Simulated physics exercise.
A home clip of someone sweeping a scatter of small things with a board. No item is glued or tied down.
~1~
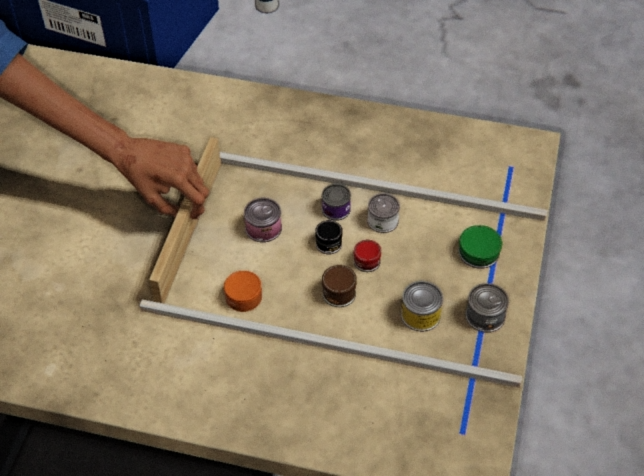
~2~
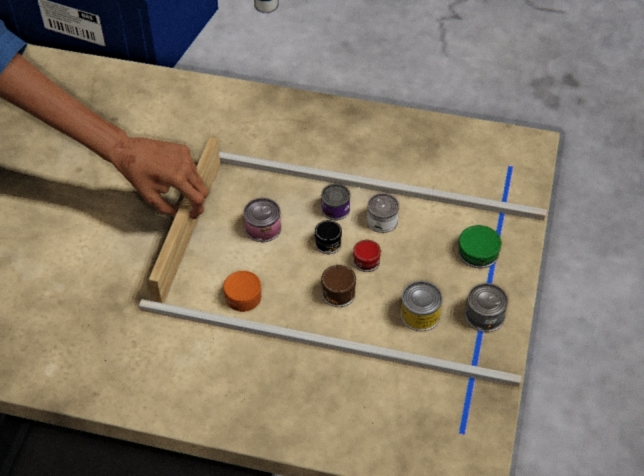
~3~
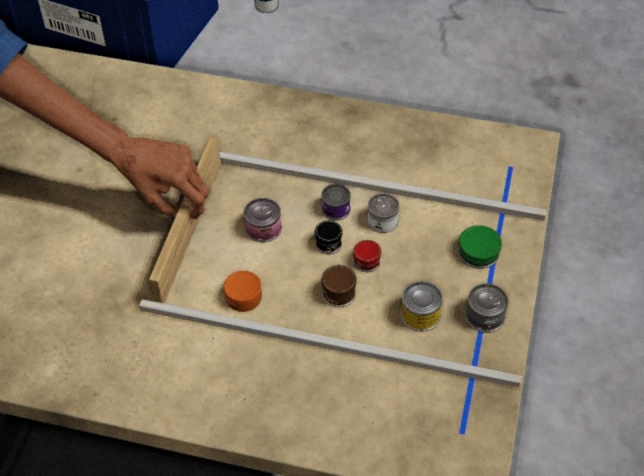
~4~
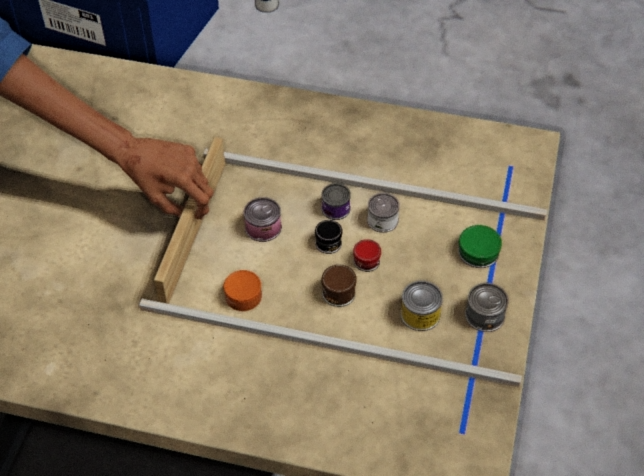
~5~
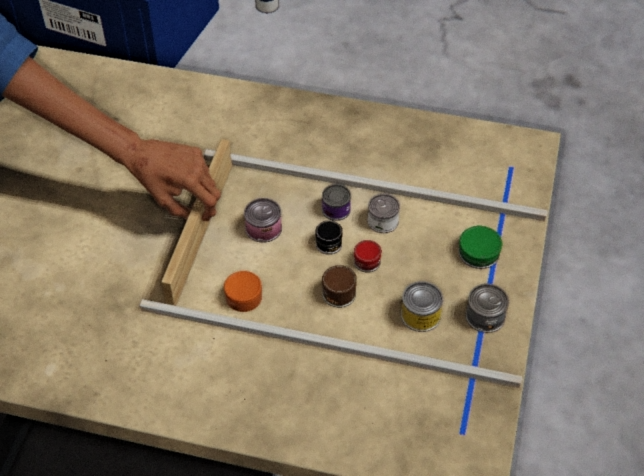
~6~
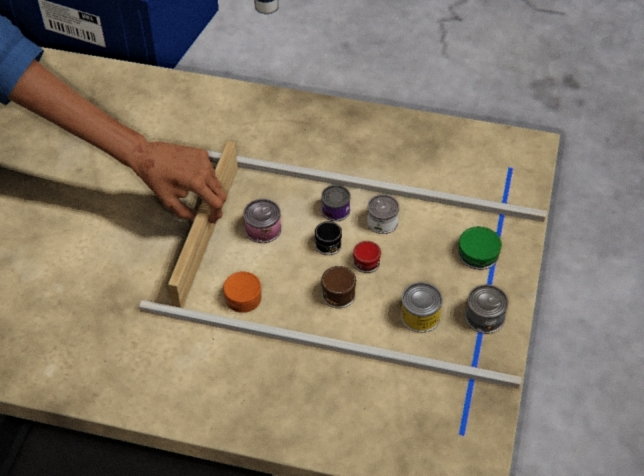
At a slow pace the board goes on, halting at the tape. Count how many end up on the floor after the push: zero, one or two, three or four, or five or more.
Three or four.
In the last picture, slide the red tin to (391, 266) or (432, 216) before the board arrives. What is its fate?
One after the other: It keeps its spot; it keeps its spot.
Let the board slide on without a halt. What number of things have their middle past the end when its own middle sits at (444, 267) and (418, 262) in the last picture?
0, then 0.
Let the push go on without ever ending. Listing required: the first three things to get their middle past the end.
They are the grey tin, then the green tin, then the yellow pot.
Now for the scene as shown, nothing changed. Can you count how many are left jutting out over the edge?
It comes to 2.
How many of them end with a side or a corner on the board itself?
It's 5.
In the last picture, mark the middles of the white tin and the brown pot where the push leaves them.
The white tin ends at (537, 242) and the brown pot at (500, 320).
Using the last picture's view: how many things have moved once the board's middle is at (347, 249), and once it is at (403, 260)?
7 and 9.
Soon after, none off yet; grey tin at rest near (486, 309); green tin at rest near (480, 248); yellow pot at rest near (421, 307).
After that, none off yet; grey tin at rest near (486, 309); green tin at rest near (480, 248); yellow pot displaced a little near (436, 313).
In the end, the number that fall off is three or four; gone, yellow pot, green tin and grey tin.
